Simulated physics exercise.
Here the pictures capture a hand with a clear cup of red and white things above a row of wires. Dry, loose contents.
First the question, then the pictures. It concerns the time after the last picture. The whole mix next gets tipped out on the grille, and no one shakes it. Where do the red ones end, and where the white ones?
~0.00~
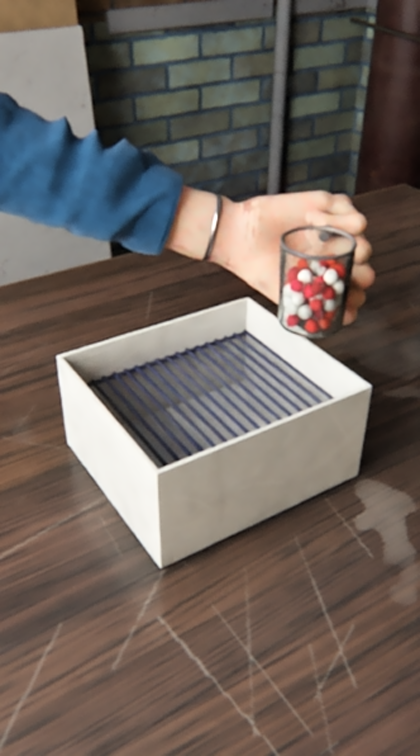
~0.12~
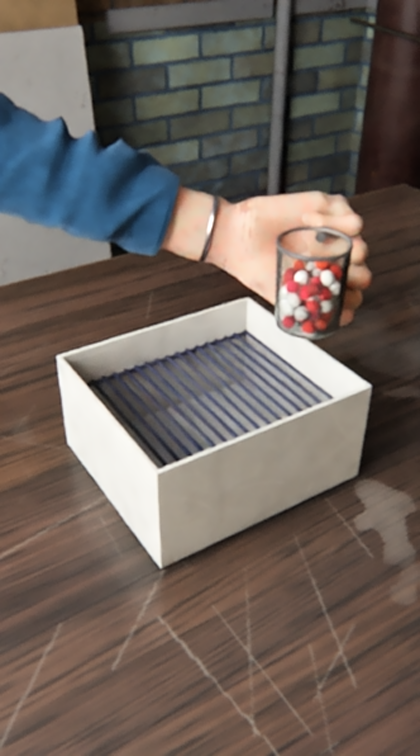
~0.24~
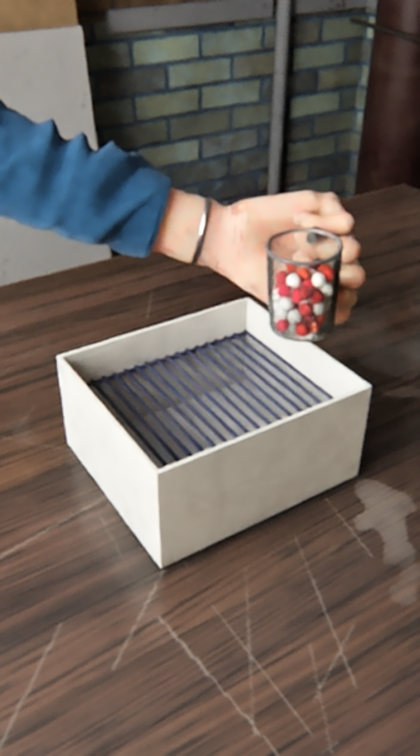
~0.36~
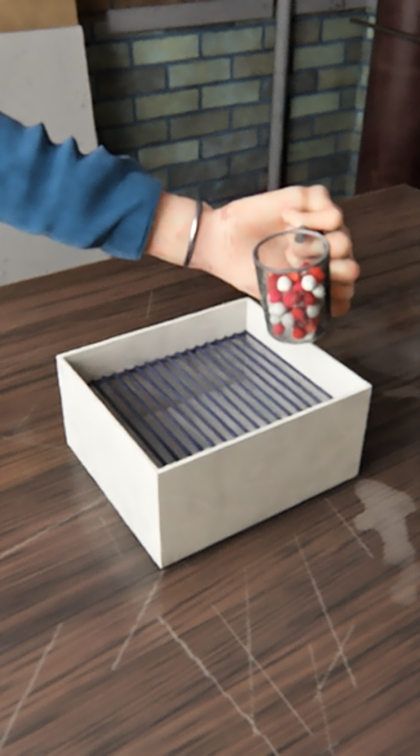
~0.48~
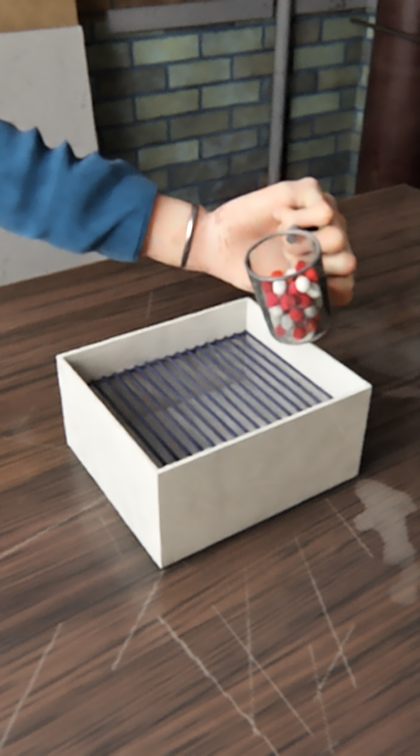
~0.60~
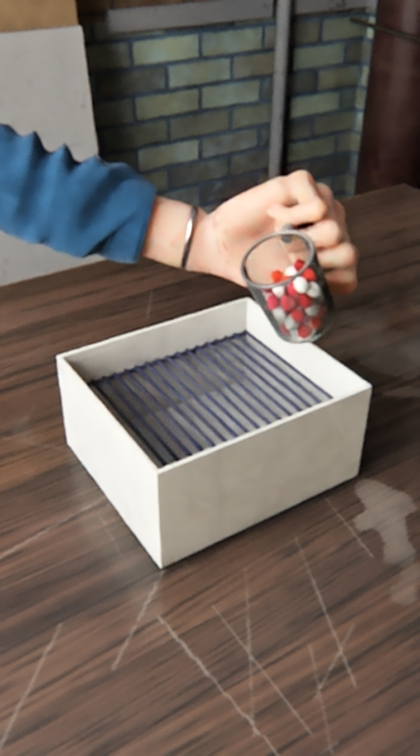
Note: Red retained on grille; white retained on grille.
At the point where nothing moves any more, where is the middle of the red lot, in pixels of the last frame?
Its centre ends up around (246, 391) in the last picture.
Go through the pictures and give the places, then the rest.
Cup at (314, 283), upright; rack at (136, 431), 18 wires across; red coated nuts at (329, 294), wider than the gaps; white round beads at (315, 288), wider than the gaps, in the first picture.
Cup at (311, 284), upright; white ones at (311, 290), in the second picture.
Cup at (303, 286), tipped 3°; red ones at (318, 297), in the third picture.
Cup at (295, 289), tipped 11°; white ones at (297, 293), in the fourth picture.
Cup at (291, 290), tipped 20°; red ones at (286, 309), in the fifth picture.
Cup at (291, 290), tipped 28°; rack at (136, 431); red ones at (309, 295); white ones at (295, 293), in the sixth picture.
Around 0.93 s, red ones, all in the cup; white ones, all in the cup.
Around 1.35 s, red ones, all in the cup; white ones, all in the cup.
Around 1.79 s, red ones, most in the cup, a small part on or over the wires; white ones, most in the cup, about a quarter on or over the wires.
Finally (2.6 s), red ones, all on the wires, none under the rack; white ones, all on the wires, none under the rack.
